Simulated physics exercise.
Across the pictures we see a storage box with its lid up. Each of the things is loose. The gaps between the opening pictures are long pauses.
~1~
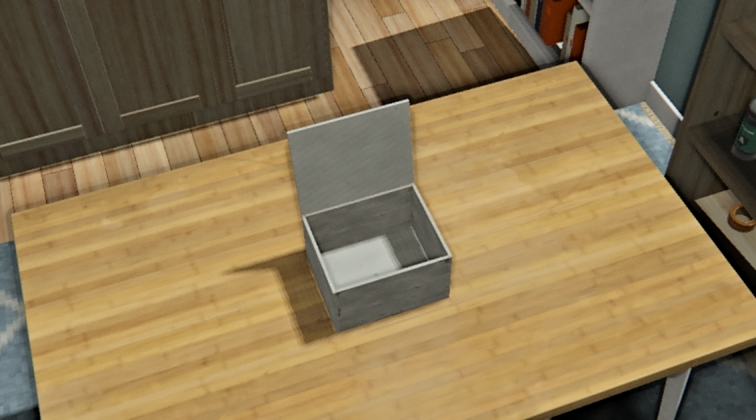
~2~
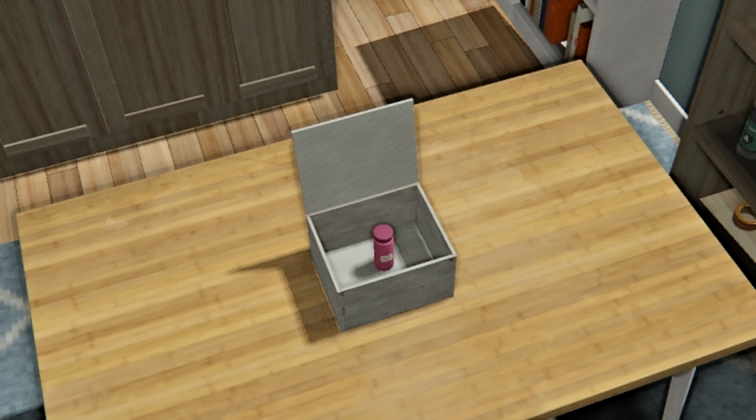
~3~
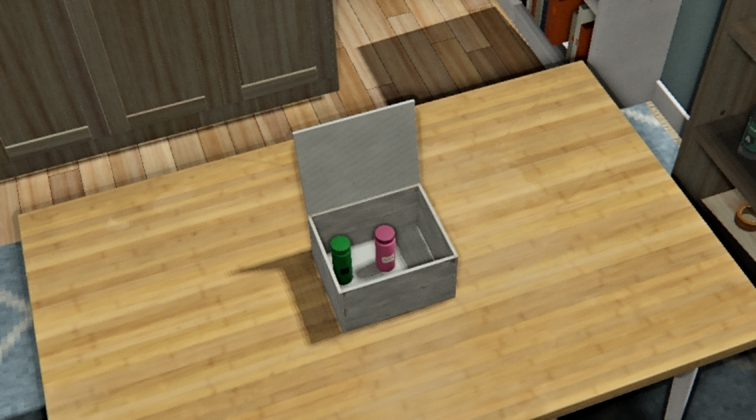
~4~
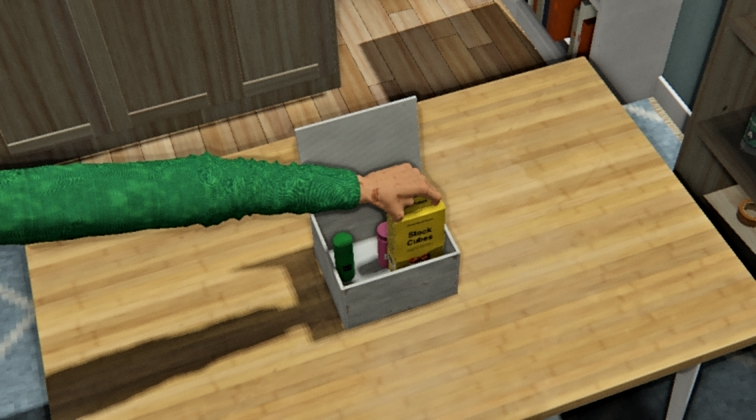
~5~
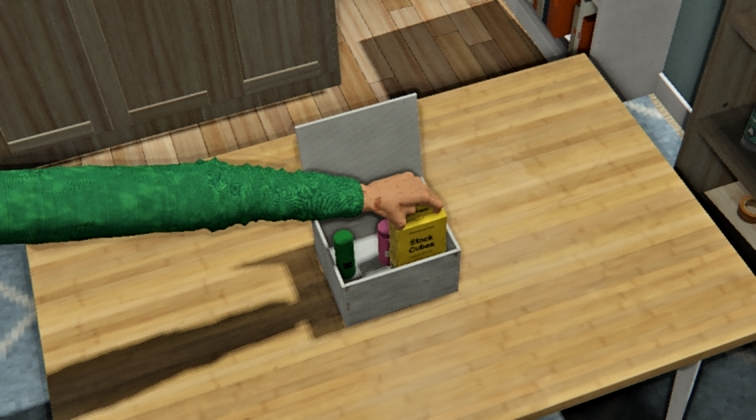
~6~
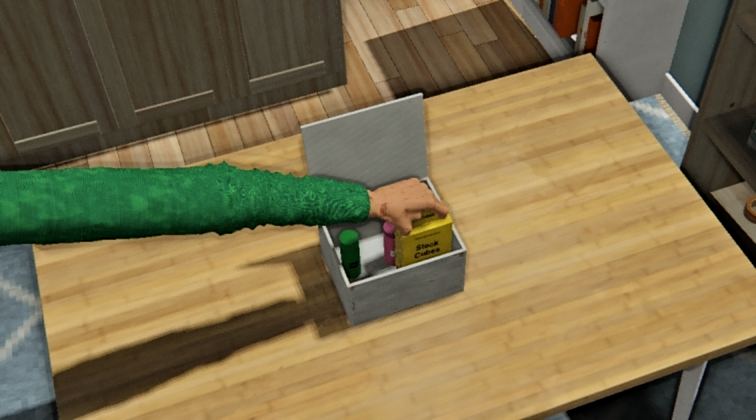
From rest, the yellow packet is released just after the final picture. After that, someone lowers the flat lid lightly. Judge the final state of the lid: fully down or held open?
In the end it is held open.
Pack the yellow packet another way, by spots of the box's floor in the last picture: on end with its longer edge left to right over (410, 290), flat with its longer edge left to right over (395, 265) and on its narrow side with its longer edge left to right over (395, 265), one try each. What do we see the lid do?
On the first go the lid is stopped short, on the second it comes to rest closed, on the third it comes to rest closed.
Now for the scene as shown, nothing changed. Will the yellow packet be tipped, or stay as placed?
The yellow packet stays as it was set.
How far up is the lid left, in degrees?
Near 25° up from the rim.
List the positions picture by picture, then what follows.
In the first frame, the last thing is not in view yet.
In the second frame, the last thing is not in view yet; pink shaker (384, 248).
In the third frame, the last thing is not in view yet; pink shaker (385, 249).
The fourth frame shows coming down; yellow packet (416, 239).
The fifth frame shows coming down; yellow packet (418, 246); pink shaker (388, 243).
The sixth frame shows in place under the hand; yellow packet (423, 251); pink shaker (393, 243).
Then, 1.40 s later than the last frame, lid 76° above the rim.
Then, 1.70 s later than the last frame, lid 46° above the rim.
When it is over, lid 25° above the rim; all 3 as before. End places, in pixels of the last picture, yellow packet near (423, 251).
